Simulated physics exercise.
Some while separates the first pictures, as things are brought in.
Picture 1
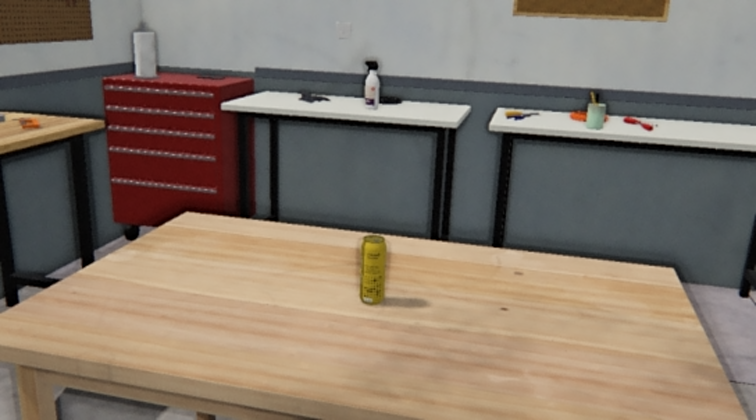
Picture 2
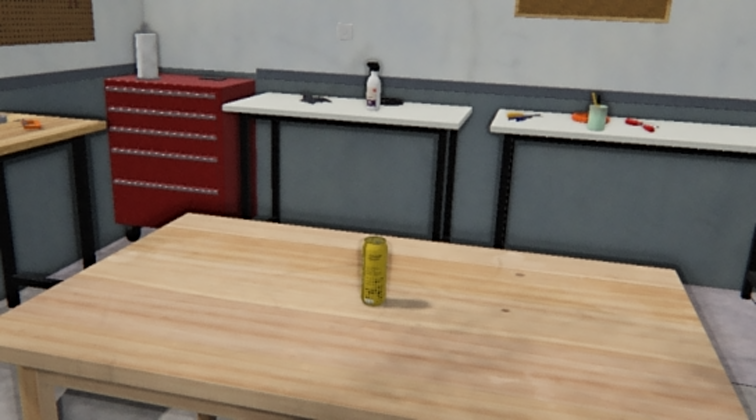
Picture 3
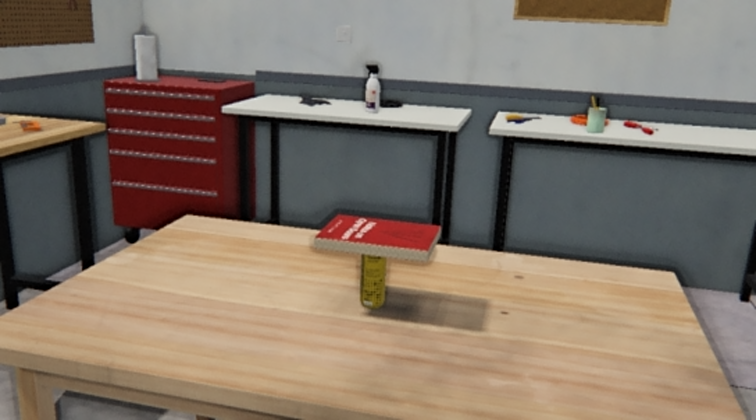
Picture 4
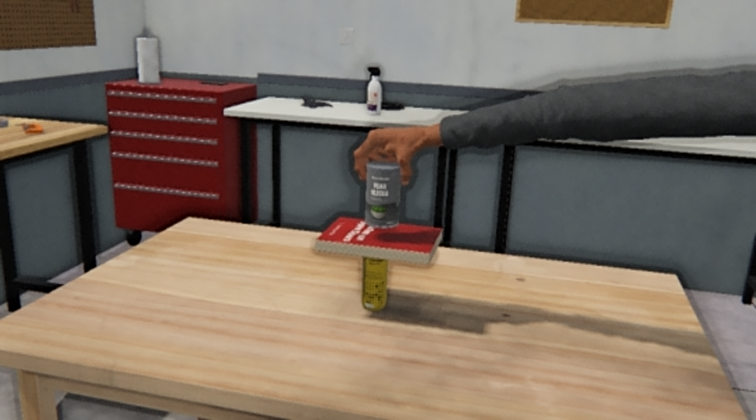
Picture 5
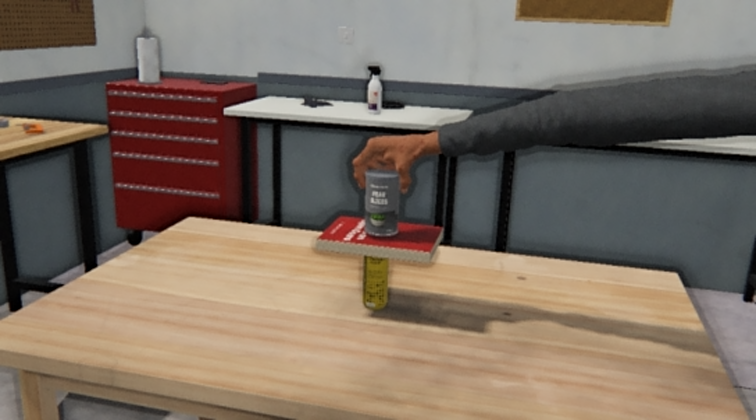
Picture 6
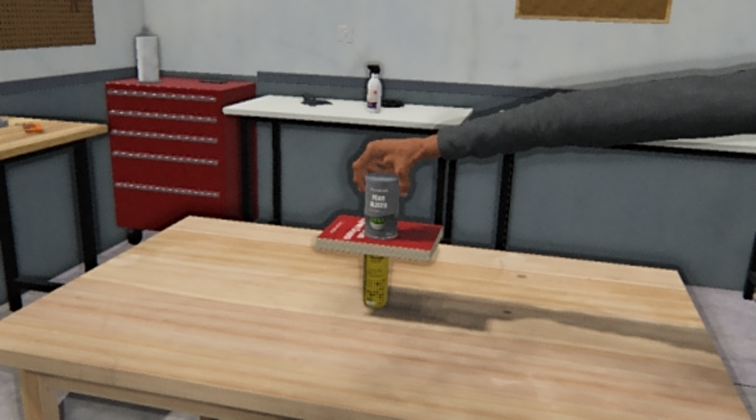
A red book appears flat on top of an upright yellow can that first stands alone on a pale wooden table, seen from slightly above by a still camera in a workshop. Behind are a red tool chest at left and white-topped benches with a spray bottle against grey-and-white walls. A grey-sleeved arm reaches in from the right, lowers a grey tin onto the book, and keeps holding it.
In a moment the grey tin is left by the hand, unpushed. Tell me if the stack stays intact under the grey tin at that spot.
Oh, it remains standing just fine.
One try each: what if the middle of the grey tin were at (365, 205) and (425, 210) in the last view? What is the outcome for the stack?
Try one: The stack remains standing; try two: The stack collapses.
Then, 0.70 s later than the last frame, all is still.
Then, 1.70 s later than the last frame, grey tin resting near (382, 207).
When it is over, all 3 as before. End places, in pixels of the last picture, grey tin near (382, 207). The stack holds.
